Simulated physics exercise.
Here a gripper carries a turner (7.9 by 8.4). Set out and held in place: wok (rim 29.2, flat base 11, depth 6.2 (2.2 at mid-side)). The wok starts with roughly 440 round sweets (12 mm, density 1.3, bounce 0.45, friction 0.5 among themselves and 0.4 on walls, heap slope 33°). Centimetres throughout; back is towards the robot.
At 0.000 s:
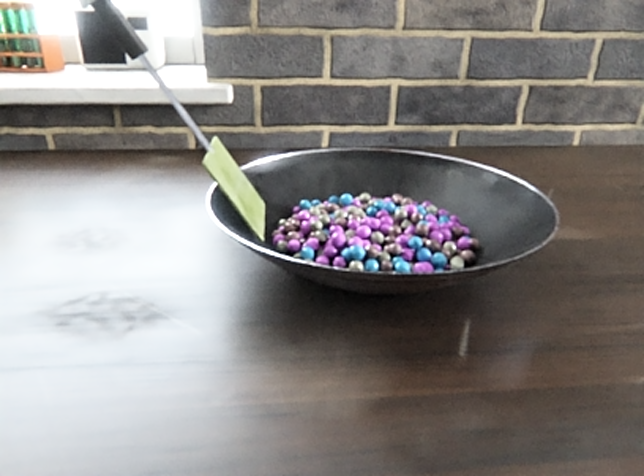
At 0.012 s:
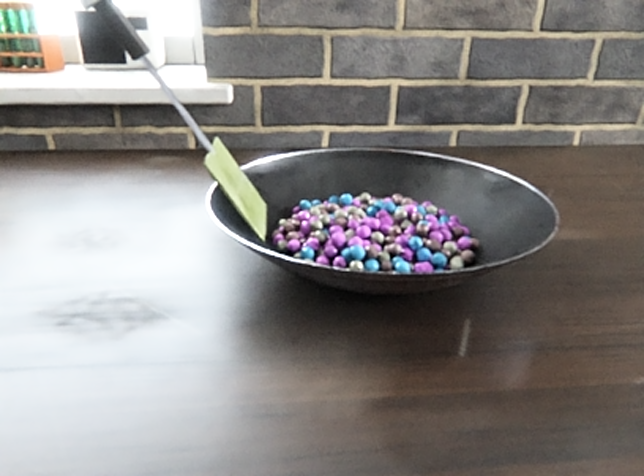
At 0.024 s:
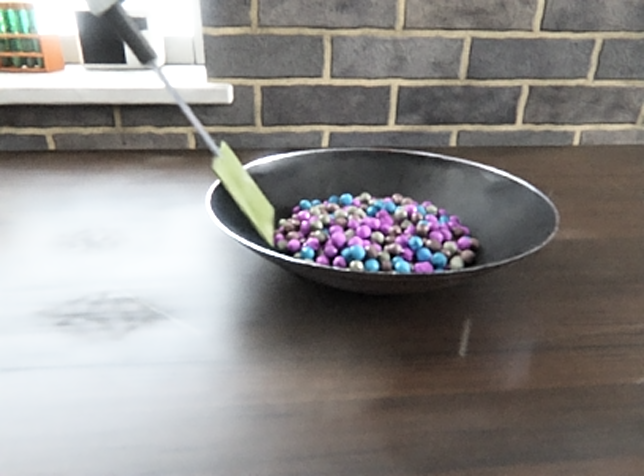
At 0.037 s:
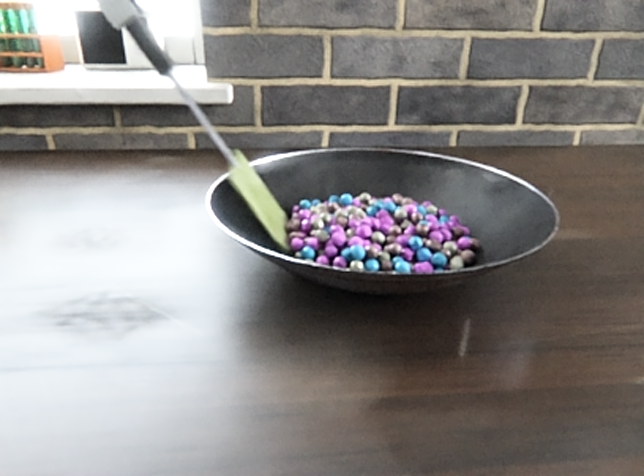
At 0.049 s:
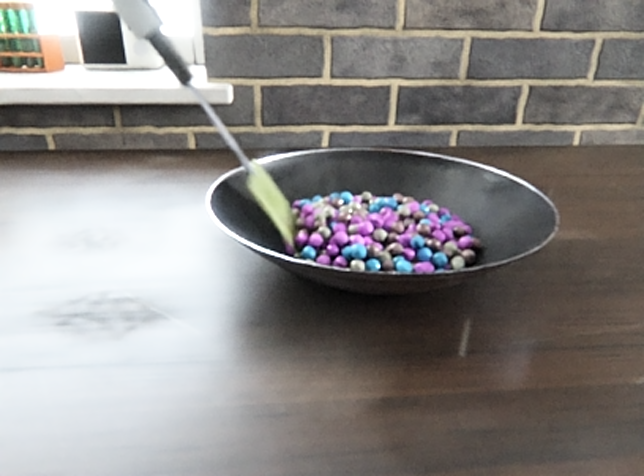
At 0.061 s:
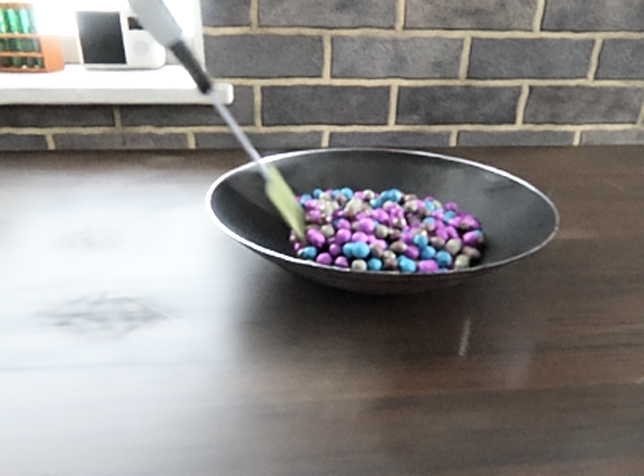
Green turner sliding down the left inside of a black wok and slightly nudging a heap of purple, blue and brownish balls rightward.
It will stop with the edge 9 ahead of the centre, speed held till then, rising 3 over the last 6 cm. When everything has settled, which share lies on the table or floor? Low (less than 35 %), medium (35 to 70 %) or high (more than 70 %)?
Answer: Medium; 35 to 70 % of the round sweets finish on the table or floor.
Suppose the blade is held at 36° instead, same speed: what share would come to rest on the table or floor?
In that case some 40 per cent.
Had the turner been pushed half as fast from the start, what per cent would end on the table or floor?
Then about 25 per cent.
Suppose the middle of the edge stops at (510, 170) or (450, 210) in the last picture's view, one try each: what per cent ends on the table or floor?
About 50 and 25 per cent.
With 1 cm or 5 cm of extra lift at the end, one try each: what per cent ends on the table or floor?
Some 45 and 40 per cent.
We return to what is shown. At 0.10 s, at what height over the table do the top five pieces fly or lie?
Roughly 6 cm.
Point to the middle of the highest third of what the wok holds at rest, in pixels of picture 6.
Around (451, 225).
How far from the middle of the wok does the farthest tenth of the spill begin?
Some 70 cm.
After 0.10 s, sloping 58°, highest piece 6 above the table; 443 in the wok.
After 0.14 s, sloping 58°, highest piece 7 above the table; 443 in the wok.
After 0.36 s, sloping 58°, highest piece 21 above the table; 239 in the wok, 62 on the table or floor, 142 on the blade or in flight.
After 1.41 s, sloping 58°, highest piece 5 above the table; 238 in the wok, 205 on the table or floor.
In the end, 238 in the wok, 205 on the table or floor. That is 46 % on the table or floor.
